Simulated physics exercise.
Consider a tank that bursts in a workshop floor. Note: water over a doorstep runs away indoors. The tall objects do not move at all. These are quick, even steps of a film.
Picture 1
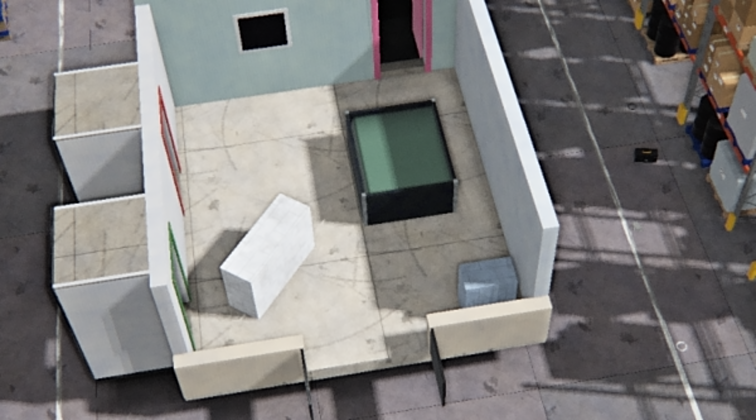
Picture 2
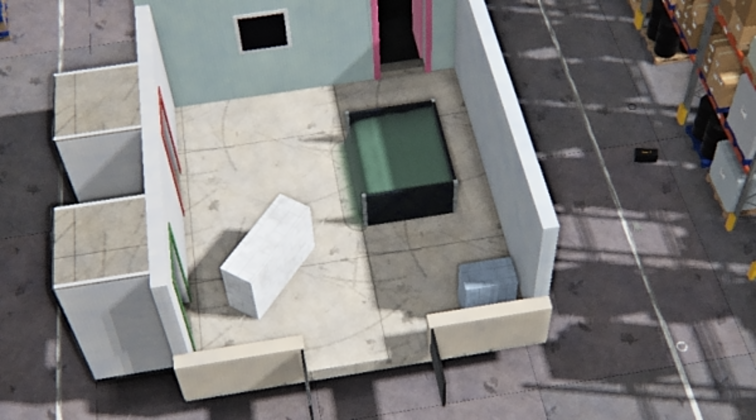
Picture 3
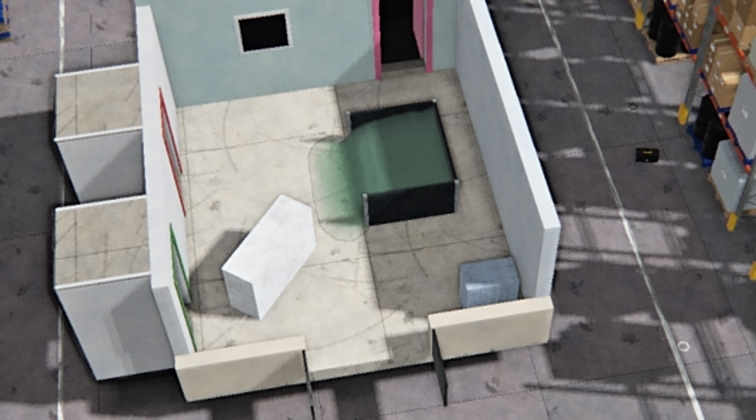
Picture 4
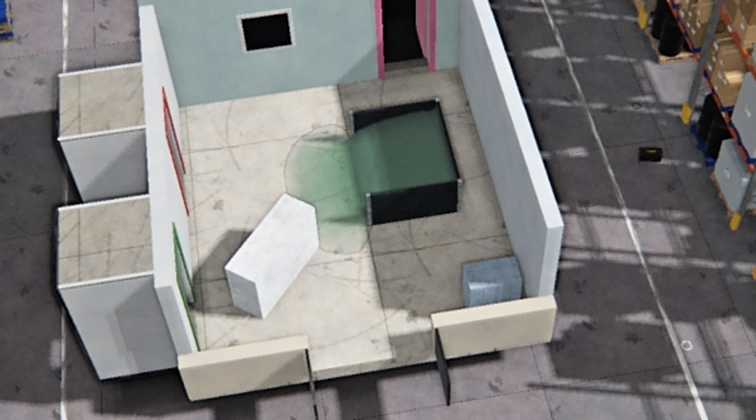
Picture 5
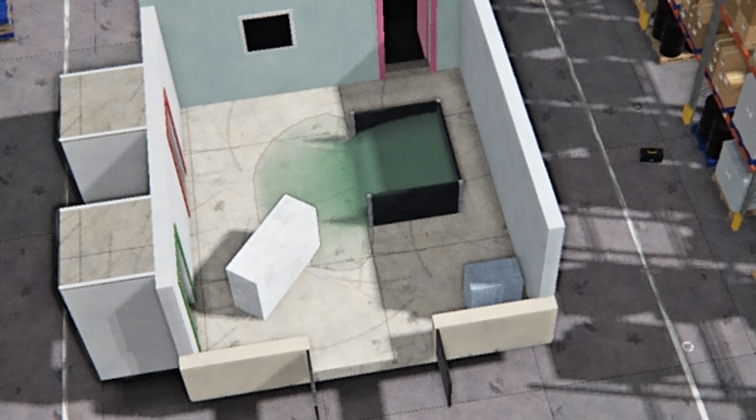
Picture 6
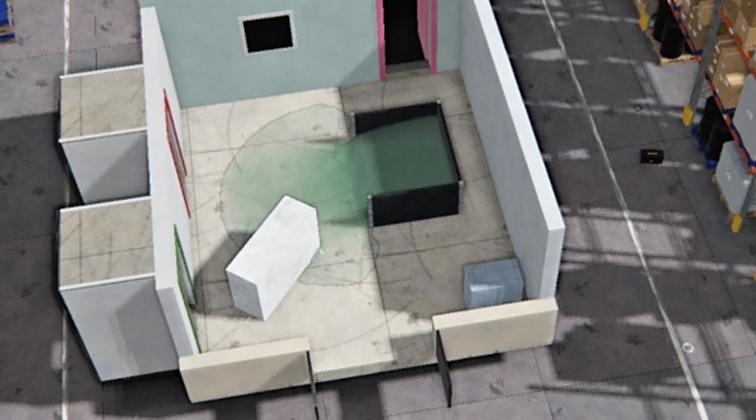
A workshop floor with a roofless, walled enclosure is seen from high above, beside shelves of boxes at the right. Inside, a dark-edged tank of green water stands right of centre, with a white block to its lower left, a small blue-grey box near the right wall and a pink-framed doorway behind. Water pours from the tank's left side and fans leftward, thinning and reaching behind the motionless block, while the view shifts very slightly.
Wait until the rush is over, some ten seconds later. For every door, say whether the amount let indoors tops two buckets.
The pink door is going to be at or under the line, the red door is going to be over the line, the green door is going to be over the line.
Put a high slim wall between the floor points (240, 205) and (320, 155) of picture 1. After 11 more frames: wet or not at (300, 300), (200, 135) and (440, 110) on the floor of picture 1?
Lab note - point 1: Inundated; point 2: Inundated; point 3: Parched.
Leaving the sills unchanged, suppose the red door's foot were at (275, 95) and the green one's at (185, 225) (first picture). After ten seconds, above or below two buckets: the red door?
I'd say the red one does not reach it in the end.
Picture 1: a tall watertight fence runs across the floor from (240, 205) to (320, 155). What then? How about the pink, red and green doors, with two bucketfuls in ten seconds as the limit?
Going door by door, the pink door remains below the mark, the red door remains below the mark and the green door gets past the mark.
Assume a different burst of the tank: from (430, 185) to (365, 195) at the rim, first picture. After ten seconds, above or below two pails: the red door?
Then: The red door falls short.
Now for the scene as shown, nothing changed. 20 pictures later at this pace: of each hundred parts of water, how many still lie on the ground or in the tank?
I reckon around 86 in a hundred.
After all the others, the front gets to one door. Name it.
It would be the door marked pink.
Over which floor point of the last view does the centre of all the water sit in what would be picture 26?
Roughly (270, 201).
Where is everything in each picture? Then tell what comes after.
In the first picture, still water in the tank at (400, 150).
In the second picture, water pours out at (358, 175) and has run to (363, 228).
In the third picture, water pours out at (359, 176) and has run to (342, 237).
In the fourth picture, water pours out at (363, 176) and has run to a hidden place.
In the fifth picture, water pours out at (364, 177) and has run to a hidden place.
In the sixth picture, water pours out at (364, 178) and has run to (227, 216).
A moment on, water covers 45 % of the floor; the pink door not reached, the red door over two buckets in, the green door not reached.
Next, water covers 55 % of the floor; the pink door not reached, the red door far over two buckets in, the green door wet at the sill, nothing in.
Then, water covers 60 % of the floor; the pink door not reached, the red door far over two buckets in, the green door under two buckets in.
Later, water covers 85 % of the floor; the pink door wet at the sill, nothing in, the red door far over two buckets in, the green door over two buckets in.
In the end, water covers 100 % of the floor; the pink door wet at the sill, nothing in, the red door far over two buckets in, the green door over two buckets in.
